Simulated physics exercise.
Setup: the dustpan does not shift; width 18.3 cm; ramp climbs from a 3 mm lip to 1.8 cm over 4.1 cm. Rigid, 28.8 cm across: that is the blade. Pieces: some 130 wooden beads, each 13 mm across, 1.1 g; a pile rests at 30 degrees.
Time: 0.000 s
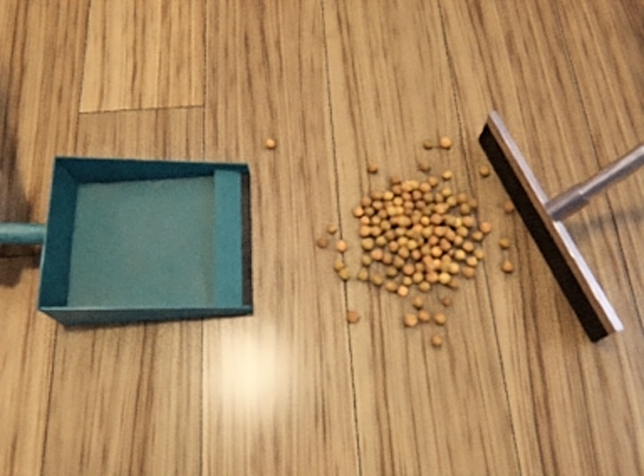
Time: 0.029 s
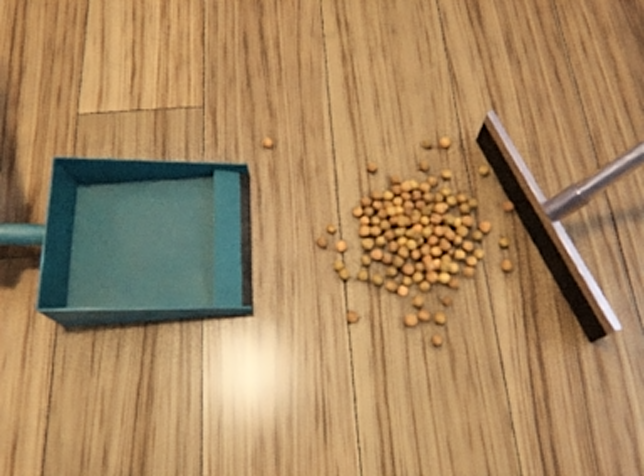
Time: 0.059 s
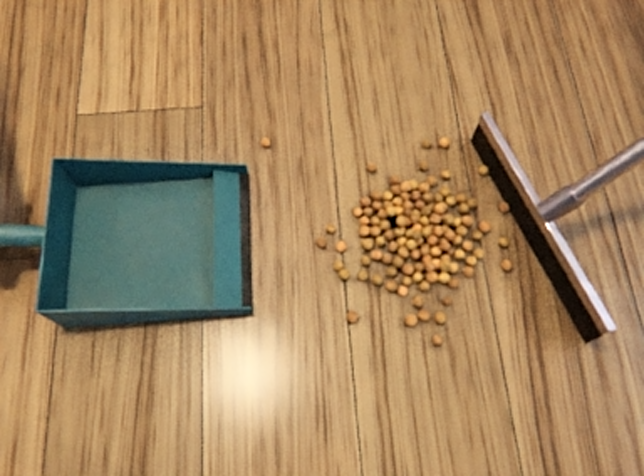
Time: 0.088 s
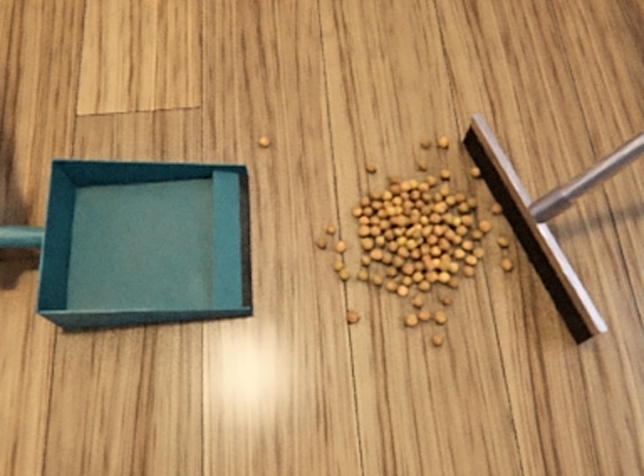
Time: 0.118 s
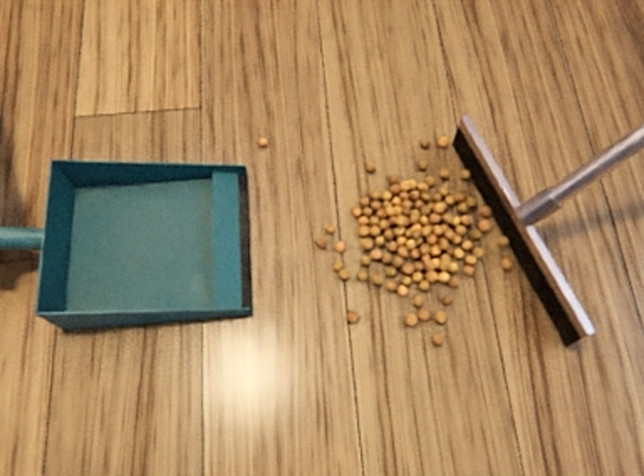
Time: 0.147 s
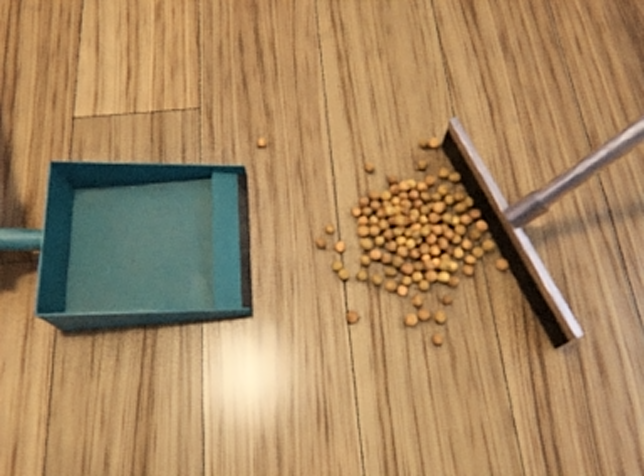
A teal dustpan resting on a wooden floor while a squeegee-like blade slides left, nudging the edge of a bead pile.
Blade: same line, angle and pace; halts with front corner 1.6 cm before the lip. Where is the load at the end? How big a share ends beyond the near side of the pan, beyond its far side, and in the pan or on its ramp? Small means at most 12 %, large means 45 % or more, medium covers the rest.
Shares: Near side - medium; far side - small; pan - medium.
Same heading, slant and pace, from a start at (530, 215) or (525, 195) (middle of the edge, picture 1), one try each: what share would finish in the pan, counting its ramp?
First try about 15 per cent, second about 10 per cent.
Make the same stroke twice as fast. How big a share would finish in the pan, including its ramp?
Then around 20 per cent.
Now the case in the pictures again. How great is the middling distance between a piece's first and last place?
Roughly 22 cm.
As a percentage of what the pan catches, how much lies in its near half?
I'd say near 70 per cent.
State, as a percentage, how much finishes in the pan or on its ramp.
Roughly 15 per cent.
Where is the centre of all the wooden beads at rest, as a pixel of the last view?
Look around (259, 287) in the last picture.
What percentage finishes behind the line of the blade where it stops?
Some 5 percent of it.
After 0.40 s, middle of the blade 18 cm from the lip; 0 % over the lip, far side 5 %, near side 15 %.
After 0.58 s, middle of the blade 10 cm from the lip; 0 % over the lip, far side 5 %, near side 30 %.
After 0.87 s, middle of the blade 6 cm from the lip; 15 % over the lip, far side 5 %, near side 35 %.
By 1.4 s all is still; near side 35 %, far side 5 %, pan 15 %, in front of the lip or behind the blade 40 %.
